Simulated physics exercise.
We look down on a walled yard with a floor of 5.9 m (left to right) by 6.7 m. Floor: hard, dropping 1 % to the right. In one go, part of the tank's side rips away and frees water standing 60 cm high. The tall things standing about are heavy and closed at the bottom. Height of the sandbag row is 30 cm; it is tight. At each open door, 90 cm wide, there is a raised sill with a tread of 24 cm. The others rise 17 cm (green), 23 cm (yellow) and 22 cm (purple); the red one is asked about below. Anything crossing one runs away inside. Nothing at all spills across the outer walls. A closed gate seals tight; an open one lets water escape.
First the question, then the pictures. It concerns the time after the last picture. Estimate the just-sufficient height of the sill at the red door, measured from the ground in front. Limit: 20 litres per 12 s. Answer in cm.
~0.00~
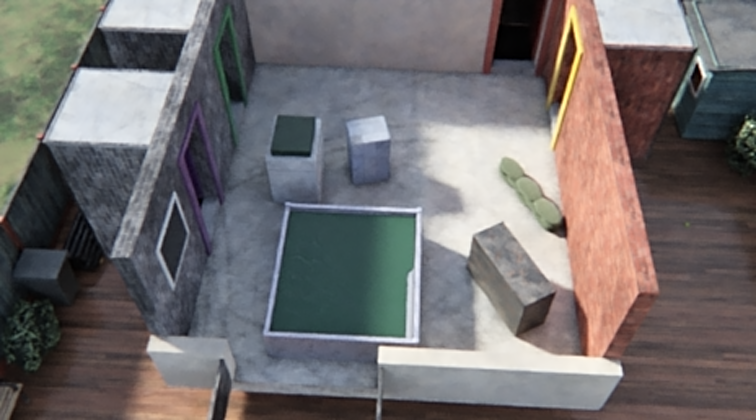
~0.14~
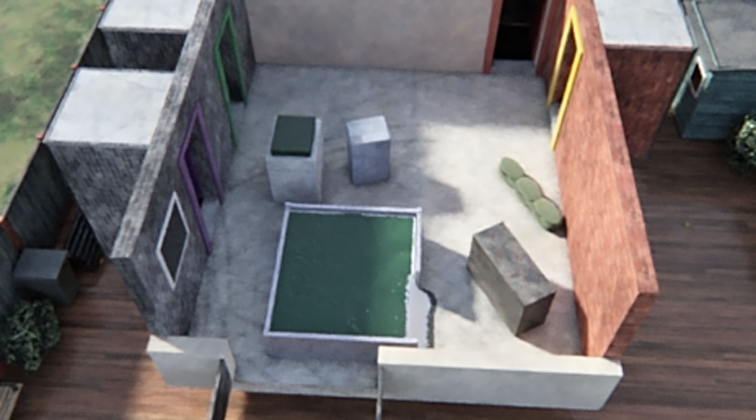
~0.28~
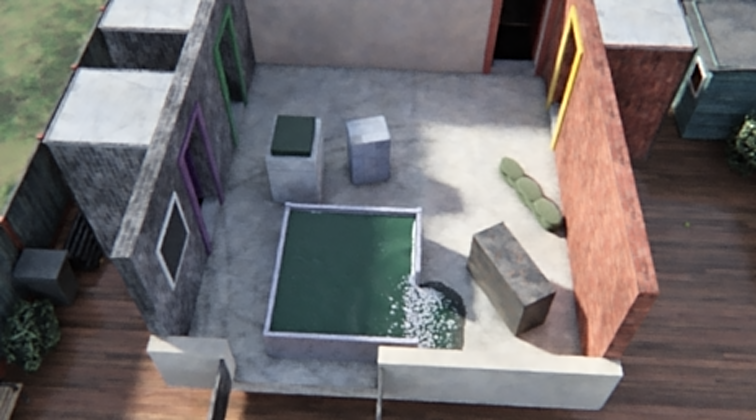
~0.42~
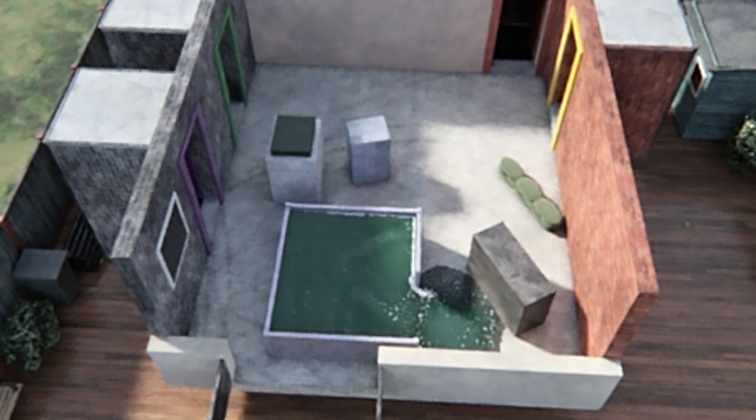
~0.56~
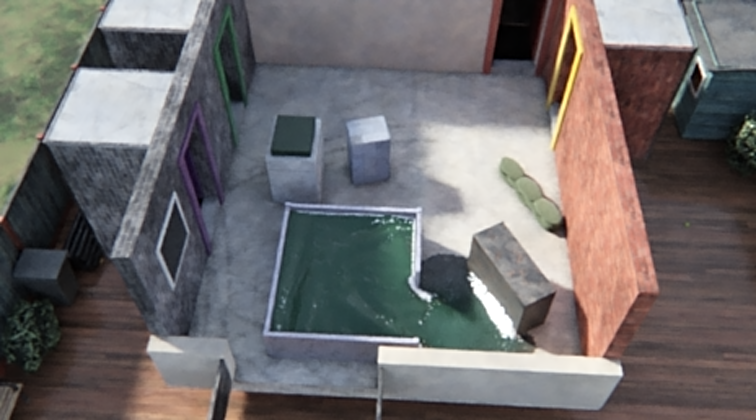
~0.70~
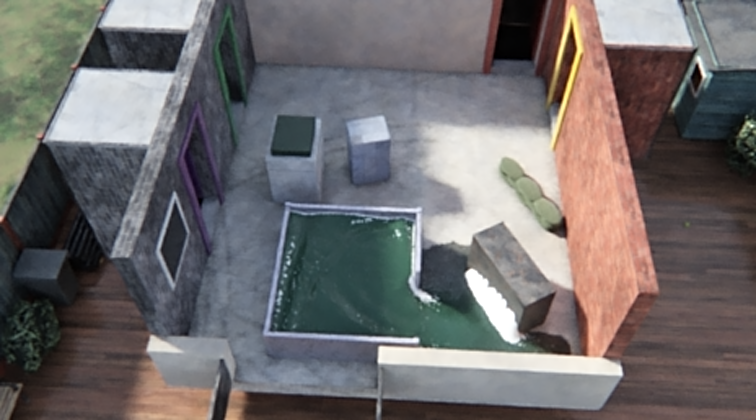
I would say 8 cm.
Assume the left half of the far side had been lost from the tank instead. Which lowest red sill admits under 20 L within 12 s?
Near 9.0 cm.
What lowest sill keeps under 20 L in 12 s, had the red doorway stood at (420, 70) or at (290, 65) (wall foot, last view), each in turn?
12.0 and 8.0 cm.
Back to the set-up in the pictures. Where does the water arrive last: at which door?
Purple.
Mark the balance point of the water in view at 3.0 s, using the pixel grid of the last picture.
At about (427, 293).
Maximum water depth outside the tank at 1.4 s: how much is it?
It gets to close to 62 centimetres there.
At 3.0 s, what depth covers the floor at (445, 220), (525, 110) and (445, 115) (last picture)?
Roughly 4, 0 and 0 cm, in turn.
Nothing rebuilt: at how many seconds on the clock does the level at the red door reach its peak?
The level tops out around 9.5 s.
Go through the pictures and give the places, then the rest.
In the first frame, the tank at (348, 271) is whole and still, 60 cm deep; the red door at (520, 34) is dry.
In the second frame, the gap is at (414, 321), the front 0.2 m out at (429, 335); the back of the tank holds 60 cm.
In the third frame, the gap is at (414, 321), the front 0.7 m out at (460, 319); the back of the tank holds 60 cm.
In the fourth frame, the gap is at (413, 322), the front 1.3 m out at (496, 338); the back of the tank holds 60 cm.
In the fifth frame, water pours out at (413, 322) and has run 1.7 m, to (529, 347); about 8 cm deep outside, 58 cm at the back.
In the sixth frame, the gap is at (414, 321), the front 2.2 m out at (562, 356); the back of the tank holds 52 cm; the red door at (520, 34), 6.2 m from the gap, is still 4.6 m from the nearest water.
After 1.4 s water covers 10 % of the floor, deepest (62 cm) near (577, 384); it has not reached the red door.
After 3.0 s water covers 35 % of the floor, deepest (39 cm) near (558, 233); it has not reached the red door.
After 12.0 s water covers 95 % of the floor, deepest (14 cm) near (542, 184); 9 cm at the red door, 0 litres in over its 16 cm sill.
At the red door as built, the water arrived by 4.6 s and peaked near 12 cm at 9.4 s.
With a sill of 6.5 cm, 34 litres would have come in within the 12 s; with 9 cm, 14 litres. So under 20 litres takes about 8 cm.
